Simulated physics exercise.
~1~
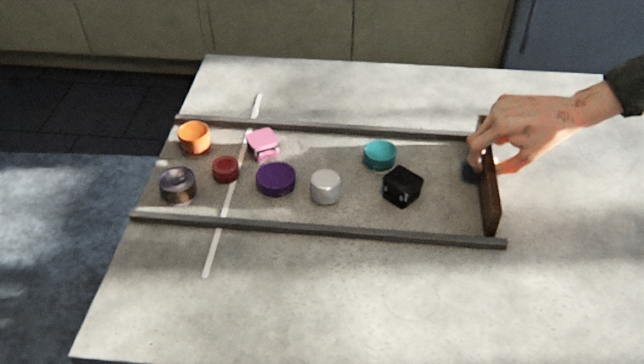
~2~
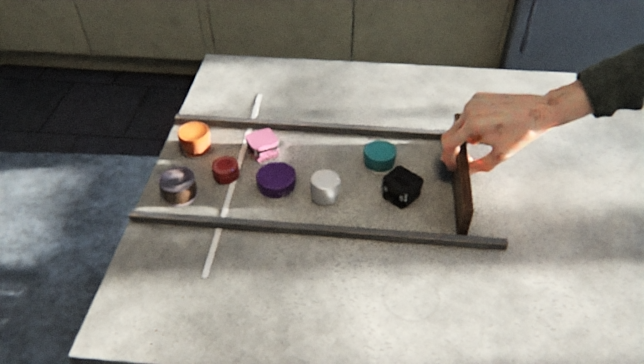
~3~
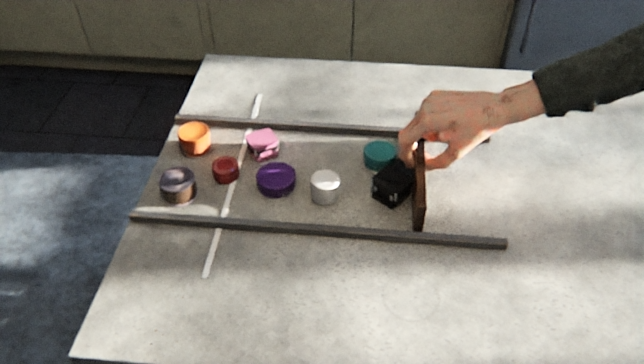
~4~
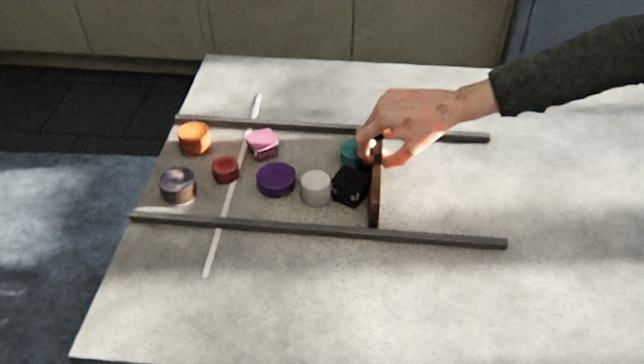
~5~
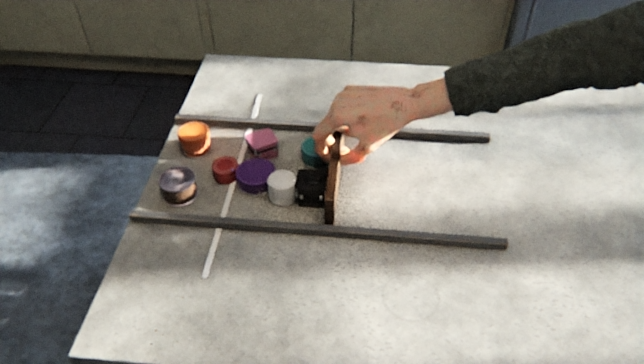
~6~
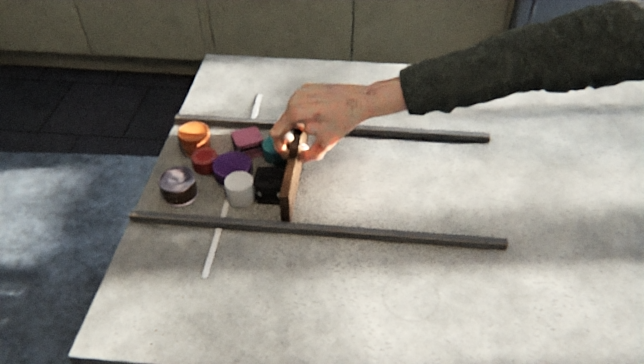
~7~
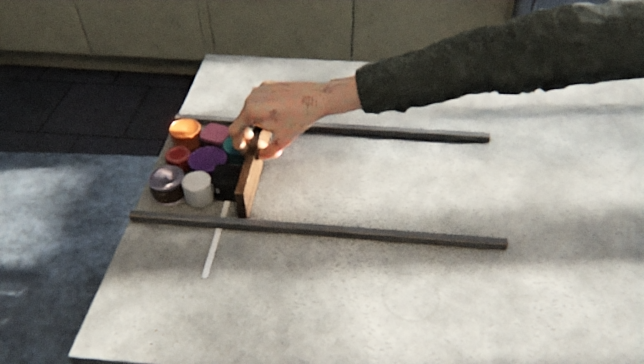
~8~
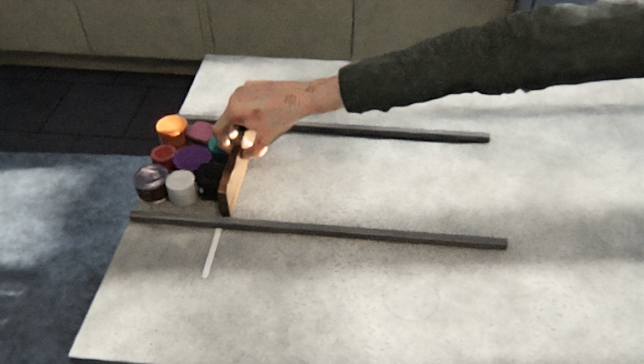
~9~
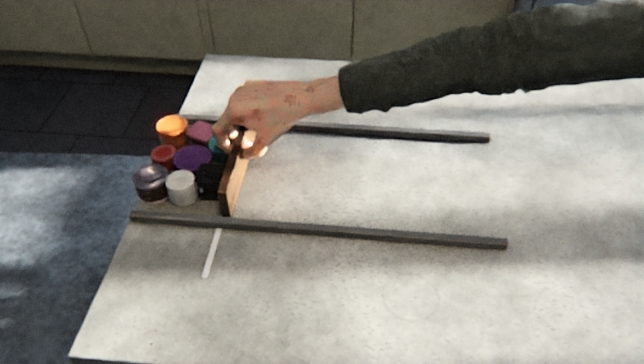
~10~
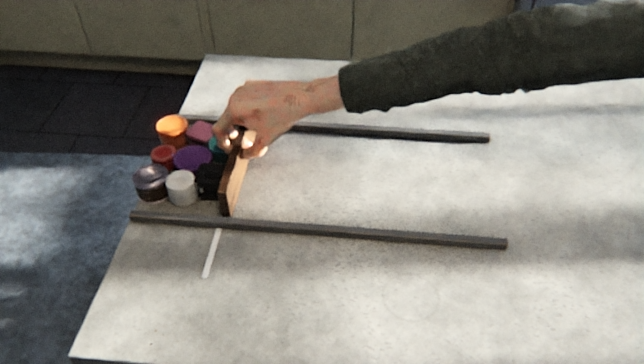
A hand in a dark sleeve grips an upright wooden board and sweeps it leftward along a pale tabletop, seen from above at an angle by a still camera. Between two dark rails lie small pots, lids and boxes, with orange, brown, red and pink ones at left, purple and white in the middle, and turquoise and black nearer the board. The board reaches the black case first, then drives it and the turquoise pot into the rest. The jumble packs together and slides toward the table's left end. The board halts there, with everything crowded at the edge and nothing fallen.
